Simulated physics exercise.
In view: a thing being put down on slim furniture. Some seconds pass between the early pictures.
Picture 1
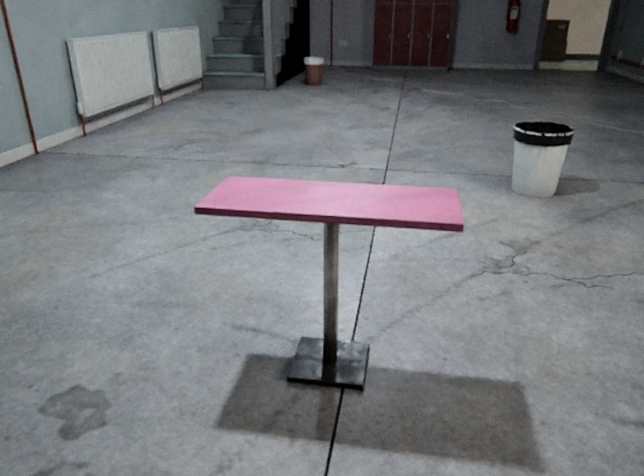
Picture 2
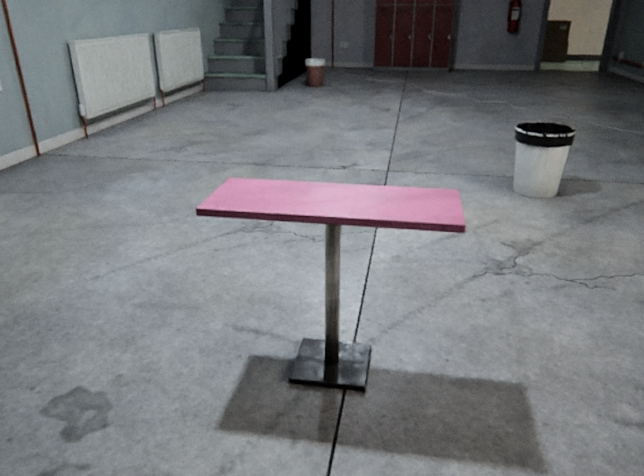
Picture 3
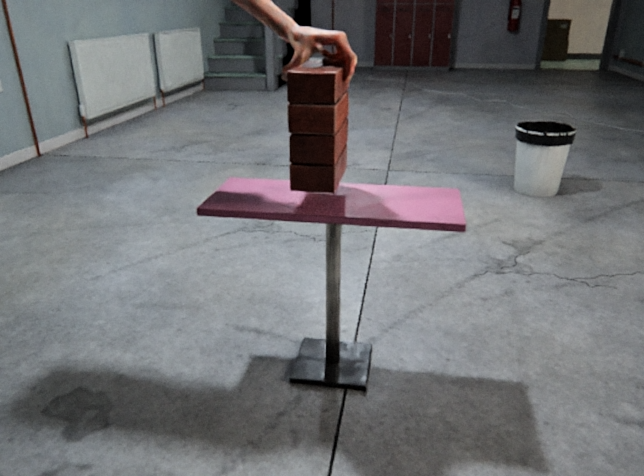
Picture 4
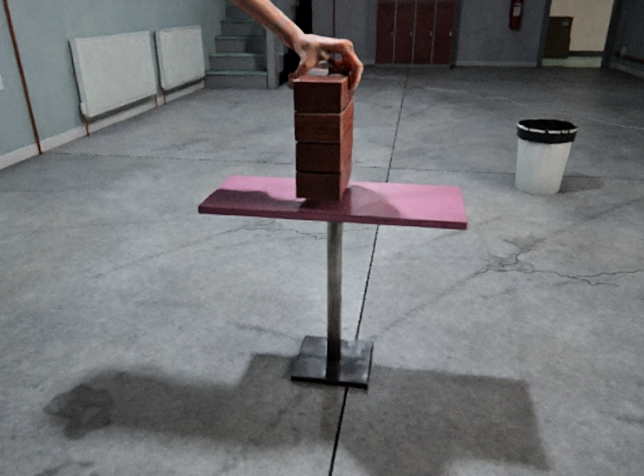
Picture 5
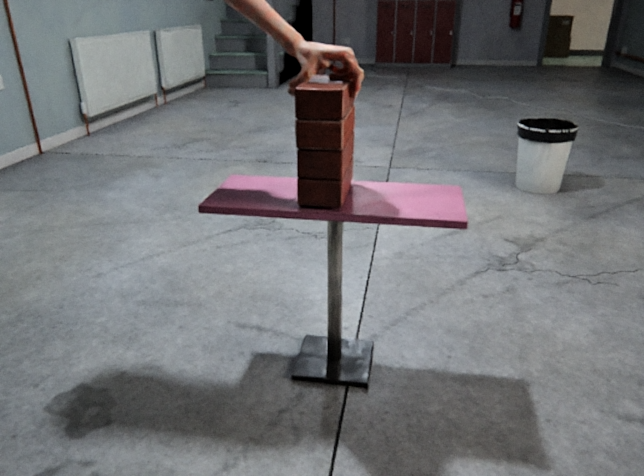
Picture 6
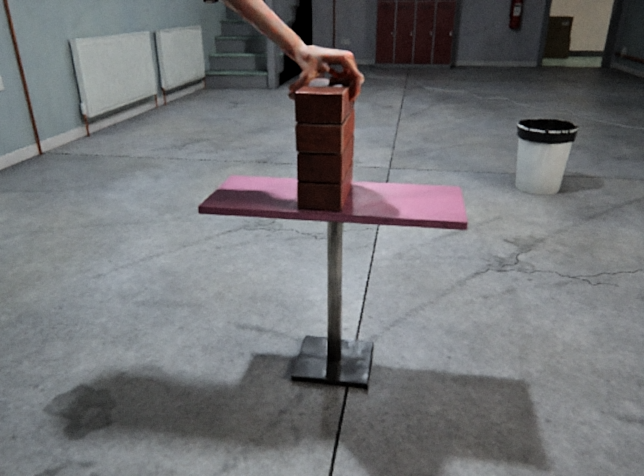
A hand reaches in from the top, gripping a stack of four reddish-brown bricks above a narrow pink table, seen from slightly above in a large room with a grey concrete floor. Behind stand white radiators and stairs on the left, red doors, and a white bin on the right. The hand lowers the stack onto the tabletop, slightly left of centre, and keeps hold of it.
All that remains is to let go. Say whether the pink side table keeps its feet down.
The pink side table stays flat on its feet.
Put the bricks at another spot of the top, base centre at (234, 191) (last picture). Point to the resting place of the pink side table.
Near (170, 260).
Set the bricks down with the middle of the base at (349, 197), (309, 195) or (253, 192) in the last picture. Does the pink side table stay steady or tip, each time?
In turn it keeps steady; stands fast; tilts up.
Then, 0.30 s later than the last frame, pink side table at rest near (335, 200).
When it is over, the pink side table keeps steady, near (335, 200).
